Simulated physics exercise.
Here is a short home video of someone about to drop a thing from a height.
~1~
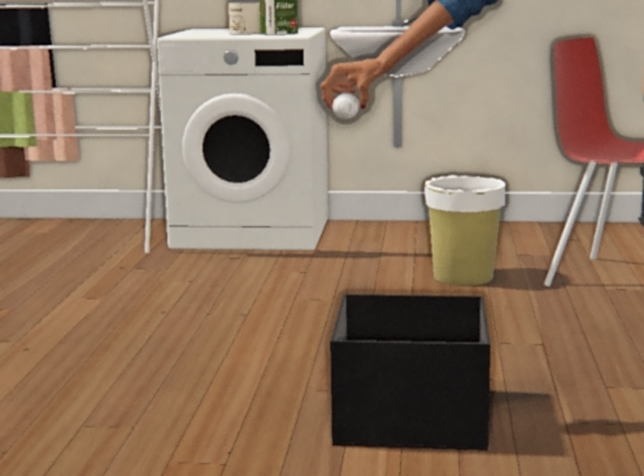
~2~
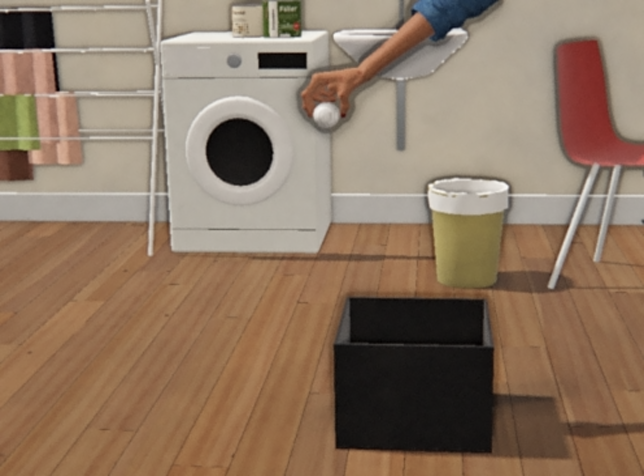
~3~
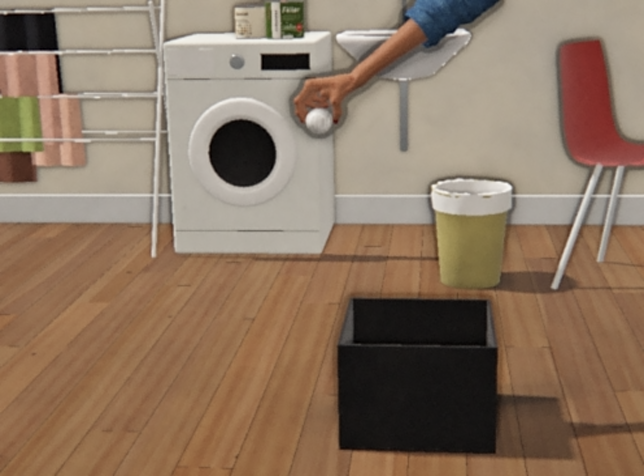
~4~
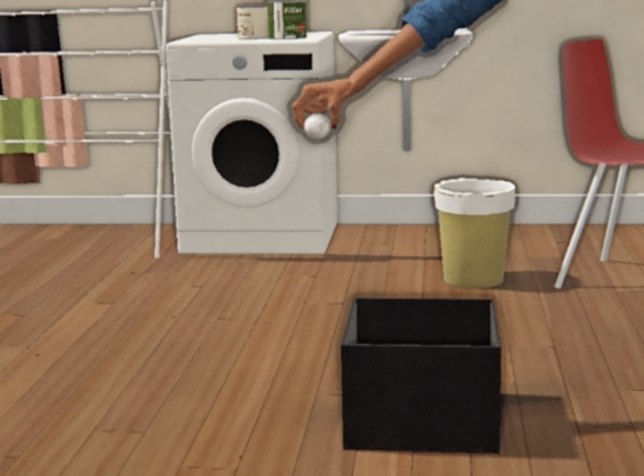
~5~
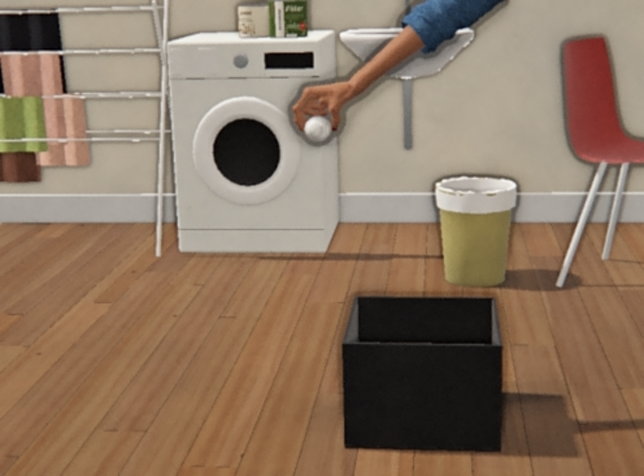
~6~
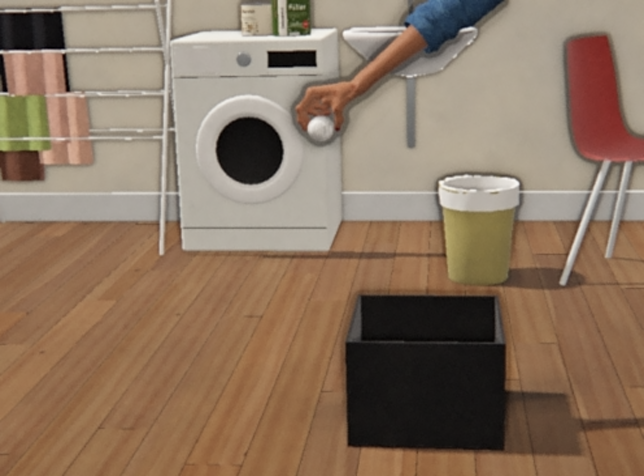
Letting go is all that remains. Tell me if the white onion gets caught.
I expect it will go wide once it is let go.
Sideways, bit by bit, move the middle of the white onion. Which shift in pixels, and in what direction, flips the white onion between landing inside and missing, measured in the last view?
You'd have to slide it 28 pixels to the right.
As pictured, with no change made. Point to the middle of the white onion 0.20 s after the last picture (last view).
Somewhere near (322, 181) in the last view.
Then, 0.20 s after the last picture, white onion falling near (322, 181).
Then, 0.34 s after the last picture, white onion falling near (326, 306).
Then, 0.44 s after the last picture, white onion down below near (329, 401).
At rest, the white onion misses, near (329, 404).
